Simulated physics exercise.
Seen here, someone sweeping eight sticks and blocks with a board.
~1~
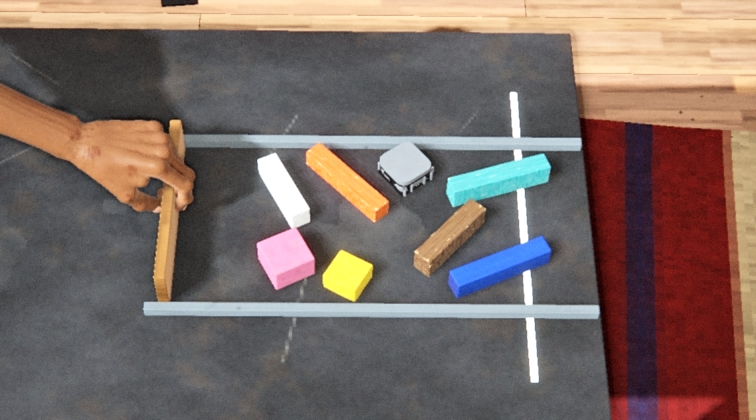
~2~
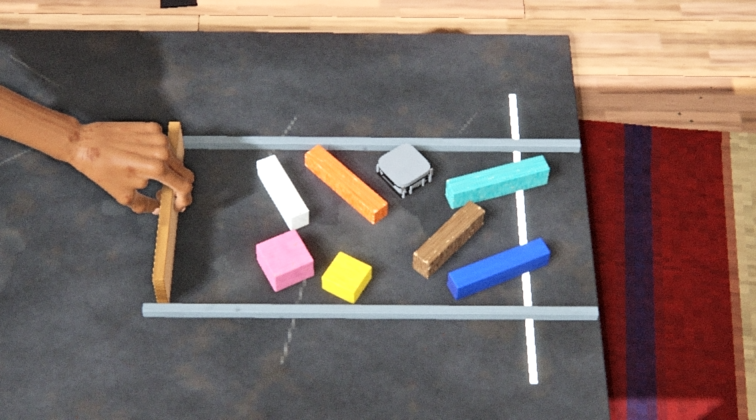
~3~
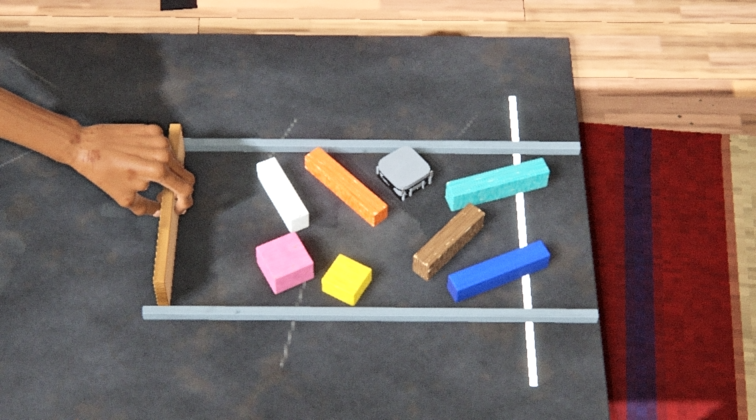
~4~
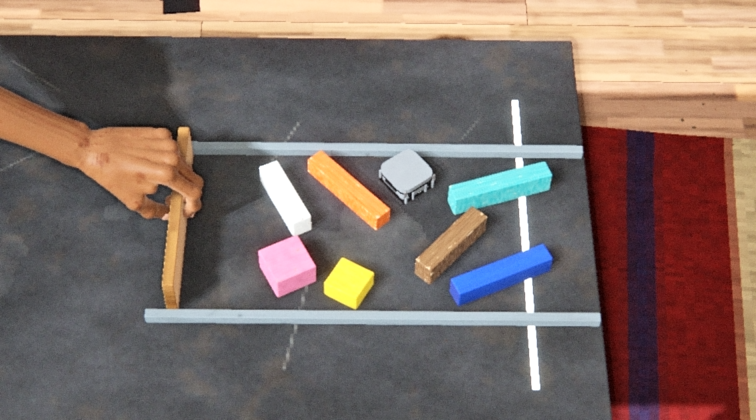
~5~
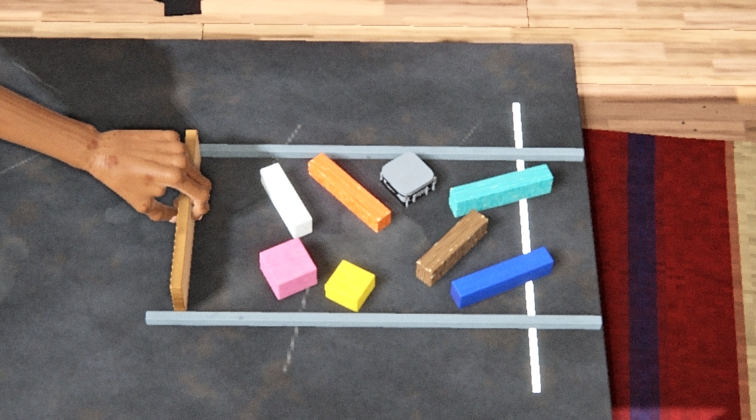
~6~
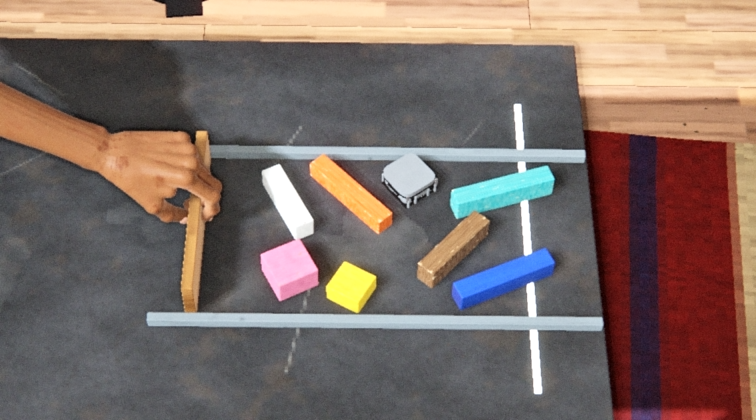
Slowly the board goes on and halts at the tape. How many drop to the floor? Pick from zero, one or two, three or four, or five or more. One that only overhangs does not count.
As it turns out, the number that fall off is one or two.
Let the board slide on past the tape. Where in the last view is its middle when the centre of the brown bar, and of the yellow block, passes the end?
For the brown bar at (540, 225), for the yellow block at (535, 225).
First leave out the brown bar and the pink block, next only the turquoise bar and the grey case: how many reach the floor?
1 in the first case, 1 in the second.
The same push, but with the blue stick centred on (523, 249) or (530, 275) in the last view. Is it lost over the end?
Place by place, it tumbles off; tumbles off.
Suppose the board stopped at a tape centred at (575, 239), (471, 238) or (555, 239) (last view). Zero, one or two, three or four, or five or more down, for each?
For each place: At least five; zero; five or over.
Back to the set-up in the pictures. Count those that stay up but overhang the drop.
The number is 2.
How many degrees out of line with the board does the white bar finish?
Some 0 degrees.
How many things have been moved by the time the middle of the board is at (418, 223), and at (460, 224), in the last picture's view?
First 8, then 8.
Soon after, none off yet; turquoise bar at rest near (502, 192); blue stick at rest near (503, 279); brown bar at rest near (454, 249).
After that, none off yet; turquoise bar at rest near (502, 192); blue stick displaced a little near (523, 277); brown bar displaced a little near (466, 247).
And then, none off yet; turquoise bar displaced about its own width near (568, 193); blue stick displaced about its own width near (592, 273); brown bar displaced about its own width near (533, 247).
In the end, the number that fall off is one or two; gone, blue stick and turquoise bar.
